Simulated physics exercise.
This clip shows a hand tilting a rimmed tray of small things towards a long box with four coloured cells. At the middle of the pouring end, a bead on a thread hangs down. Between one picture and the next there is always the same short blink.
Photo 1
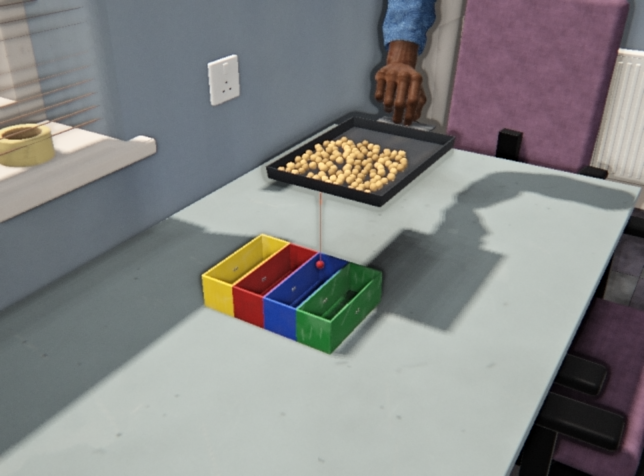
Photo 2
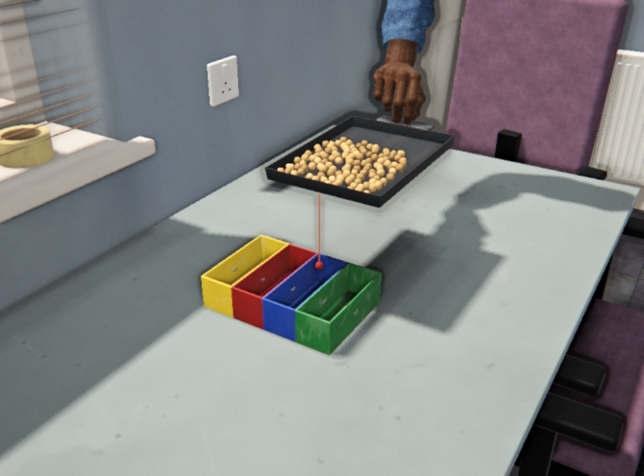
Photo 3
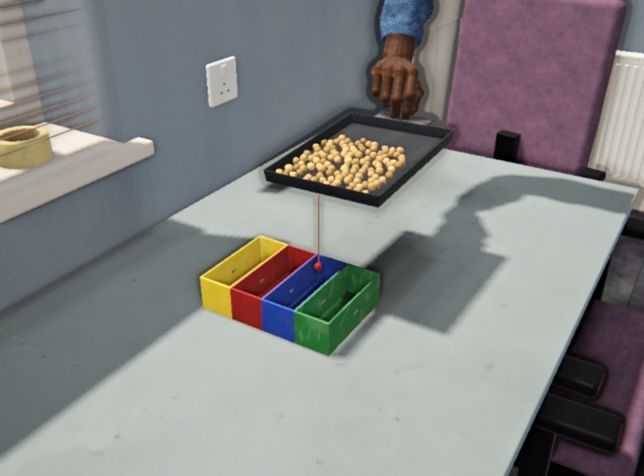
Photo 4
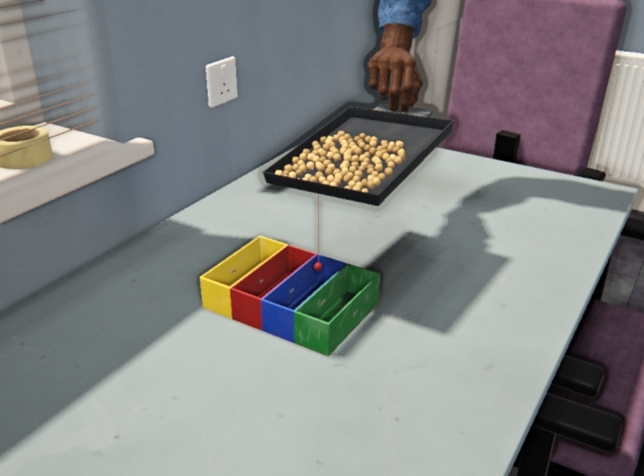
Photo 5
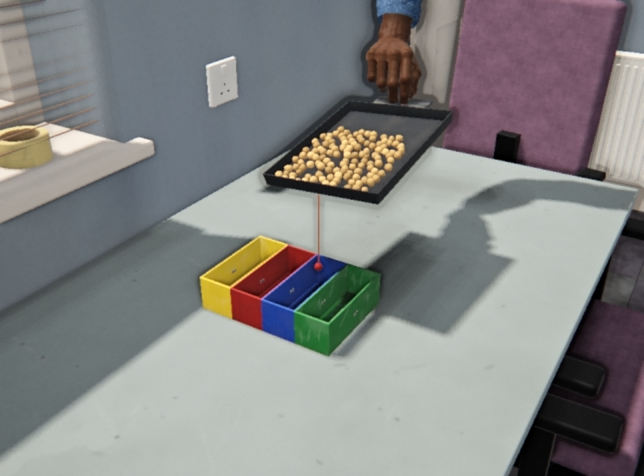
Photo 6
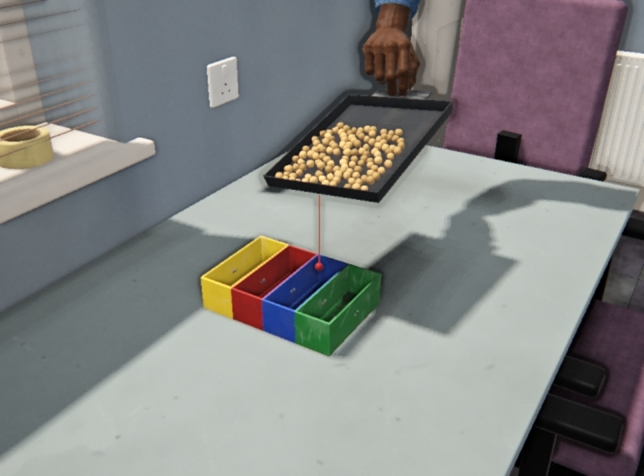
In the video, a hand holds a black rimmed tray of dried chickpeas above a box with yellow, red, blue and green cells, then gradually tilts it slightly, lowering its left corner, while a red bead hangs on a thread.
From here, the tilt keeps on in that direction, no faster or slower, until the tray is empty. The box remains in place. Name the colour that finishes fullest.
Red.
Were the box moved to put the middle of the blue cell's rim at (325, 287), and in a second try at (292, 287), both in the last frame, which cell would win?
In the first case it's that yellow cell, in the second it's the cell in red.
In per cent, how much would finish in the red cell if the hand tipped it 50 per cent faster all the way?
About 50 %.
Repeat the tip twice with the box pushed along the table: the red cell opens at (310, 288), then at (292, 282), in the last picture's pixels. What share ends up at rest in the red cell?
About 10 per cent first, then about 30 per cent.
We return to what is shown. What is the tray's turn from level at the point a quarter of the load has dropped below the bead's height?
About 110° of tilt.
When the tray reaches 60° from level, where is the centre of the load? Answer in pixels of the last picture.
The middle of the pieces shows up near (307, 157).
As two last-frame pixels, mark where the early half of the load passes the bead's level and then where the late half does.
The first part at (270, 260); the rest at (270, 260).
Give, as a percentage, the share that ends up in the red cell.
Roughly 60 in every hundred pieces, I'd say.
Shortly afterwards, tray tipped steeply; the whole lot on the tray.
Next, tray tipped past a quarter turn; the whole lot on the tray.
Some moments later, tray tipped past a quarter turn; near two thirds in the red cell; near a quarter in the yellow cell; near a quarter in the blue cell; only a few falling or outside the box.
In the end, tray tipped past a quarter turn; near two thirds in the red cell; near a quarter in the yellow cell; near a quarter in the blue cell; none at all in the green cell; only a few outside the box.
